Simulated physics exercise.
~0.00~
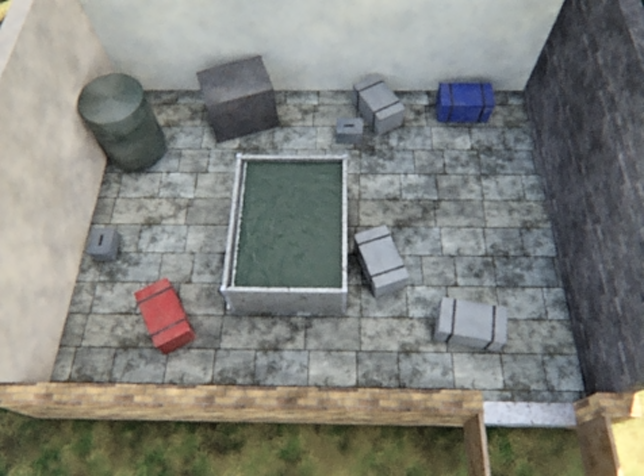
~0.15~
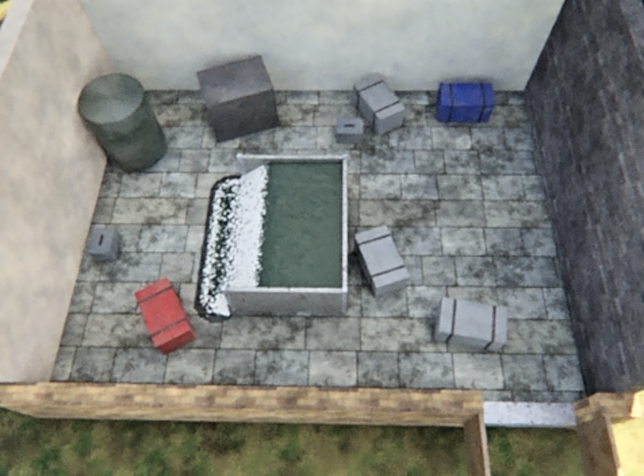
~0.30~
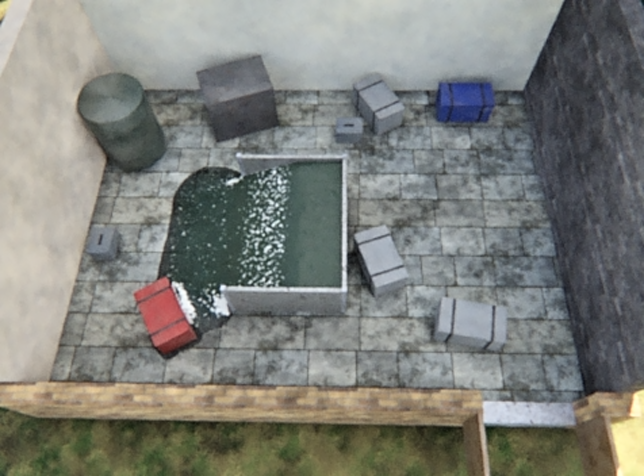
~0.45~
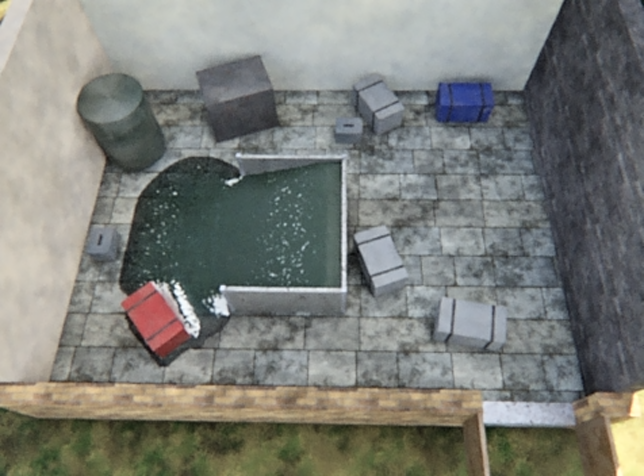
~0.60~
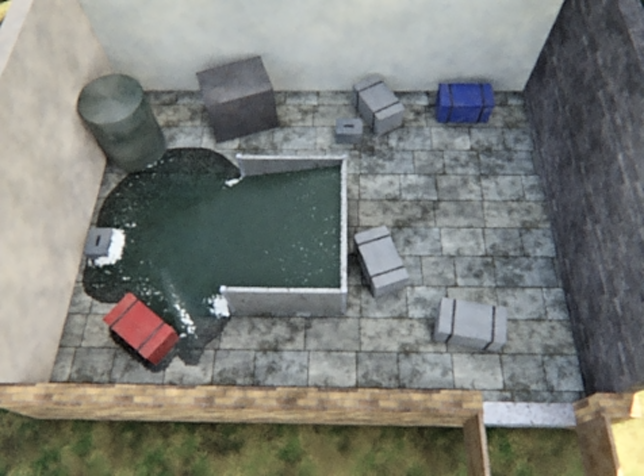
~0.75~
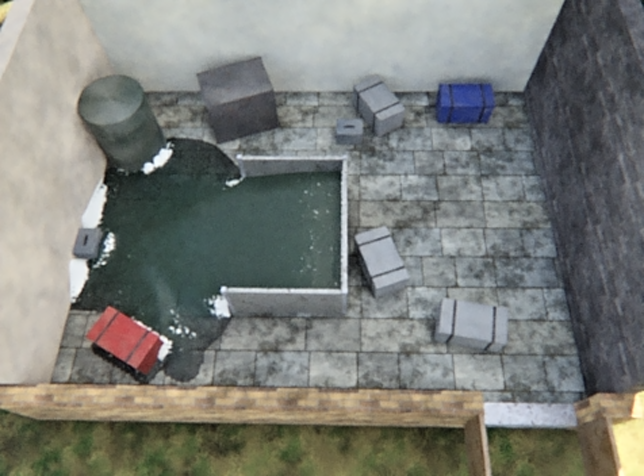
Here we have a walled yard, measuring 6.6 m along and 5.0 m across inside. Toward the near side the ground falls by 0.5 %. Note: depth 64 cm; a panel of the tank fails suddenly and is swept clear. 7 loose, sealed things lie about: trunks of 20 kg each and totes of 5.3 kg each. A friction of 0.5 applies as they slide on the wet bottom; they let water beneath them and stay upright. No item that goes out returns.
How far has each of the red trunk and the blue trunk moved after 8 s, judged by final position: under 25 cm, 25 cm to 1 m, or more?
Outcome: The red trunk ends up well away; the blue trunk remains where it was.
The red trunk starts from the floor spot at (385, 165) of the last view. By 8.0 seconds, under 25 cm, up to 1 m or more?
Short answer: It hardly moves.
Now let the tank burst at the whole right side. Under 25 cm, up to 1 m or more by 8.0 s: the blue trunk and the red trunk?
Then the blue trunk goes a great distance and the red trunk remains roughly in place.
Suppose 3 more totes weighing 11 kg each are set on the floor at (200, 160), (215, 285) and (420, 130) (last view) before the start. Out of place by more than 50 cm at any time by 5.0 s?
Answers, first to last: Exceeding, exceeding, not exceeding.
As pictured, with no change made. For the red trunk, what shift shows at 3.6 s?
By then it has shifted roughly 200 cm.
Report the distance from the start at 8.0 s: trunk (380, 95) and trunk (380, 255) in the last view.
The first ends 40 cm from its start, the second 0 cm.
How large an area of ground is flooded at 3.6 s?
Wet area: Approx. 19 m2.
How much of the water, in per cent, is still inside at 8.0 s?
94 % or so.
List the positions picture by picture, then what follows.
The red trunk at (161, 311) rests on the ground; the blue trunk at (467, 94) rests on the ground; water covers 2.8 m2; 0 of 7 have shifted, in the first frame.
The red trunk at (161, 311) rests on the ground; the blue trunk at (467, 94), on the bottom; 3.9 m2 under water; 0 of 7 have shifted, in the second frame.
The red trunk at (161, 311) rests on the ground; the blue trunk at (467, 94) rests on the ground; water covers 5.1 m2; 0 of 7 have shifted, in the third frame.
The red trunk at (152, 315), on the bottom, 12 cm from its start; the blue trunk at (466, 94) rests on the ground; water covers 6.4 m2; 1 of 7 have shifted, in the fourth frame.
The red trunk at (137, 325), on the bottom, 31 cm from its start; the blue trunk at (467, 94), on the bottom; 7.9 m2 under water; 1 of 7 have shifted, in the fifth frame.
The red trunk at (122, 336) rests on the ground, 54 cm from its start; the blue trunk at (467, 95) rests on the ground; water covers 9.0 m2; 2 of 7 have shifted, in the sixth frame.
After 1.6 s the red trunk is near (71, 366), 1.1 m from its start, afloat; the blue trunk is near (467, 95), 0.0 m from its start, aground; 0 of 7 are out; 2 afloat.
After 3.6 s the red trunk is near (325, 342), 2.1 m from its start, afloat; the blue trunk is near (467, 95), 0.0 m from its start, aground; 0 of 7 are out; 2 afloat.
After 5.6 s the red trunk is near (578, 361), 5.0 m from its start, afloat; the blue trunk is near (467, 95), 0.0 m from its start, aground; 0 of 7 are out; 3 afloat.
After 8.0 s the red trunk is near (564, 366), 4.9 m from its start, aground; the blue trunk is near (467, 95), 0.0 m from its start, aground; 0 of 7 are out; 2 afloat.
